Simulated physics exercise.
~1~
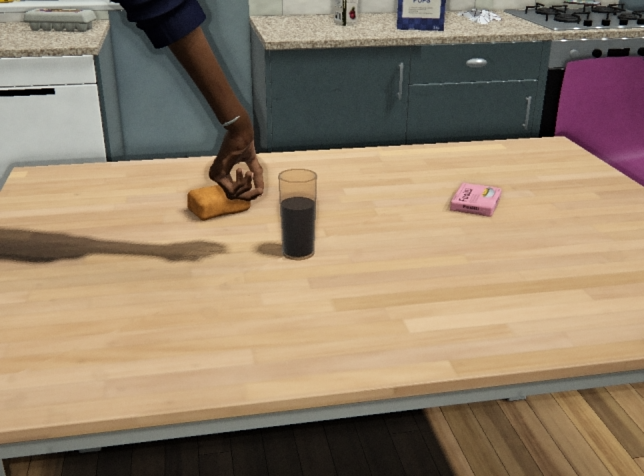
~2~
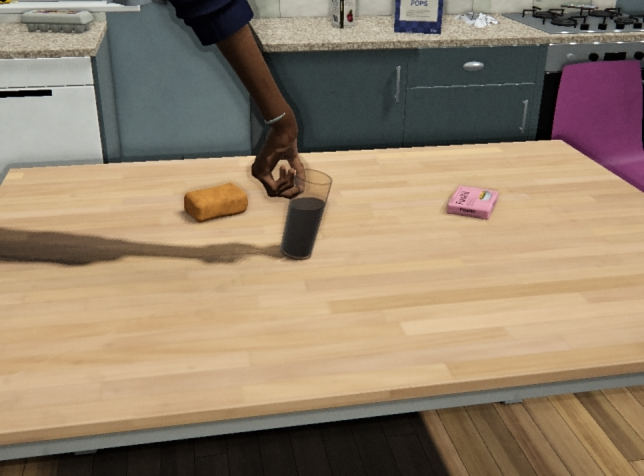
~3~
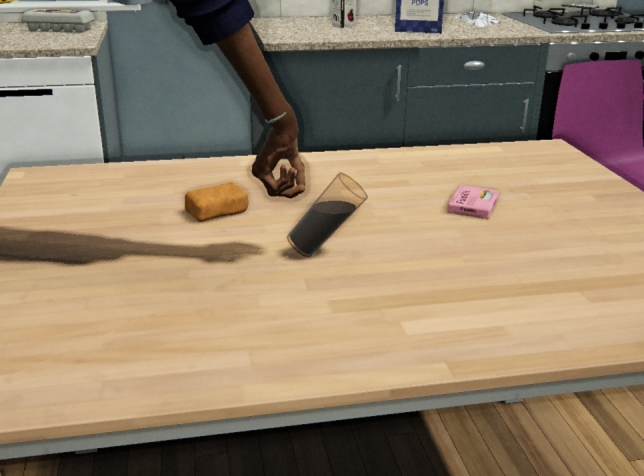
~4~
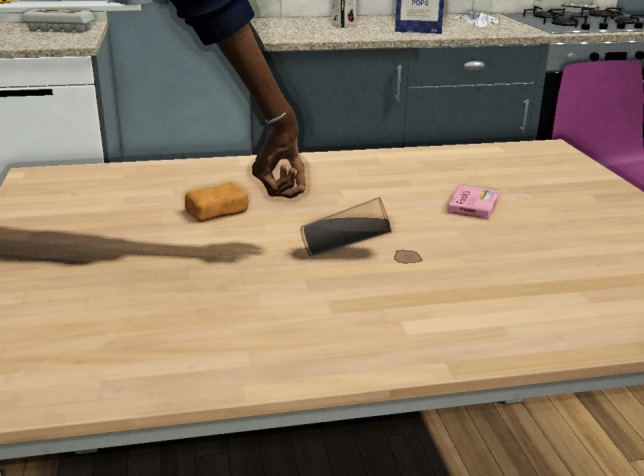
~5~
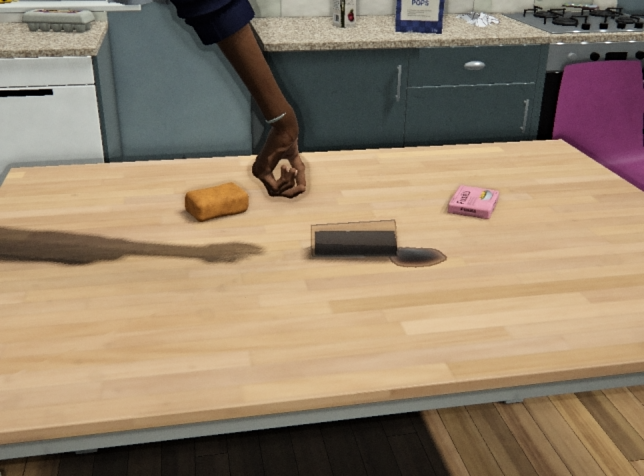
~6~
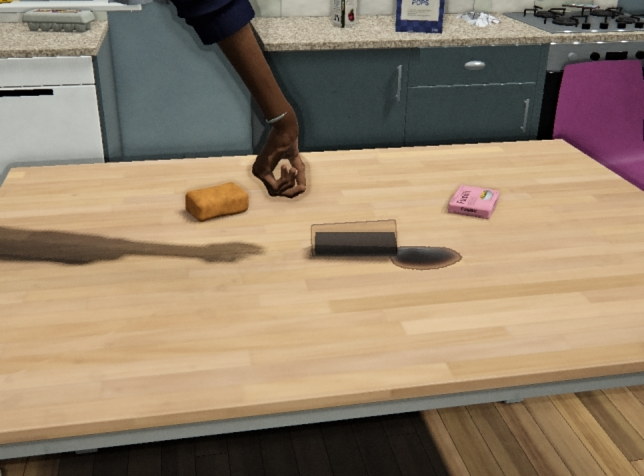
In a kitchen with grey-blue cabinets and a stove, a pale wooden table is seen from slightly above by a still camera. An orange-brown bread roll sits left of a tall glass of dark liquid, with a small pink packet to the right. A hand reaching from above moves from the roll to the glass and knocks it rightward onto its side, and dark liquid spills into a small, spreading puddle.
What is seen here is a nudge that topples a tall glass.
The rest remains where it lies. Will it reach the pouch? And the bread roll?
Check the pouch: It is left wet. Check the bread roll: It is left dry.
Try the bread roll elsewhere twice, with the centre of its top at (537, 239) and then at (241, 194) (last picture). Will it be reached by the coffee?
Where first placed it is touched, where next placed it is not touched.
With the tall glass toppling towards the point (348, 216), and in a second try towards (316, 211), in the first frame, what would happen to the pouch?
Case one, the item is caught; case two, the item is left alone.
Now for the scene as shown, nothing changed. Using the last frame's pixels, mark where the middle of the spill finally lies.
Centre at roughly (548, 261).
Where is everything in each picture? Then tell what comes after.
In the first frame, it stands upright; tall glass (298, 214) about two thirds full; pouch (477, 194); bread roll (219, 189).
In the second frame, it is being nudged; tall glass about two thirds full, surface at (307, 204).
In the third frame, it is falling; tall glass (327, 215) tipped 40°; bread roll (216, 191).
In the fourth frame, it is falling; tall glass (347, 228) tipped 70°; a puddle starts at (408, 257); pouch (474, 196).
In the fifth frame, it is down; tall glass (355, 239) tipped 85°; a puddle starts at (415, 257).
In the sixth frame, it is down; tall glass (356, 239) tipped 85°; a puddle starts at (420, 257); pouch (475, 196); bread roll (217, 190).
Next, the puddle covers about as much as a tray; the pouch is clear of it; the bread roll is clear of it.
After that, the puddle covers about as much as a big tray; the pouch is in it; the bread roll is clear of it.
Finally, the puddle covers about as much as a big tray; the pouch is in it; the bread roll is clear of it.
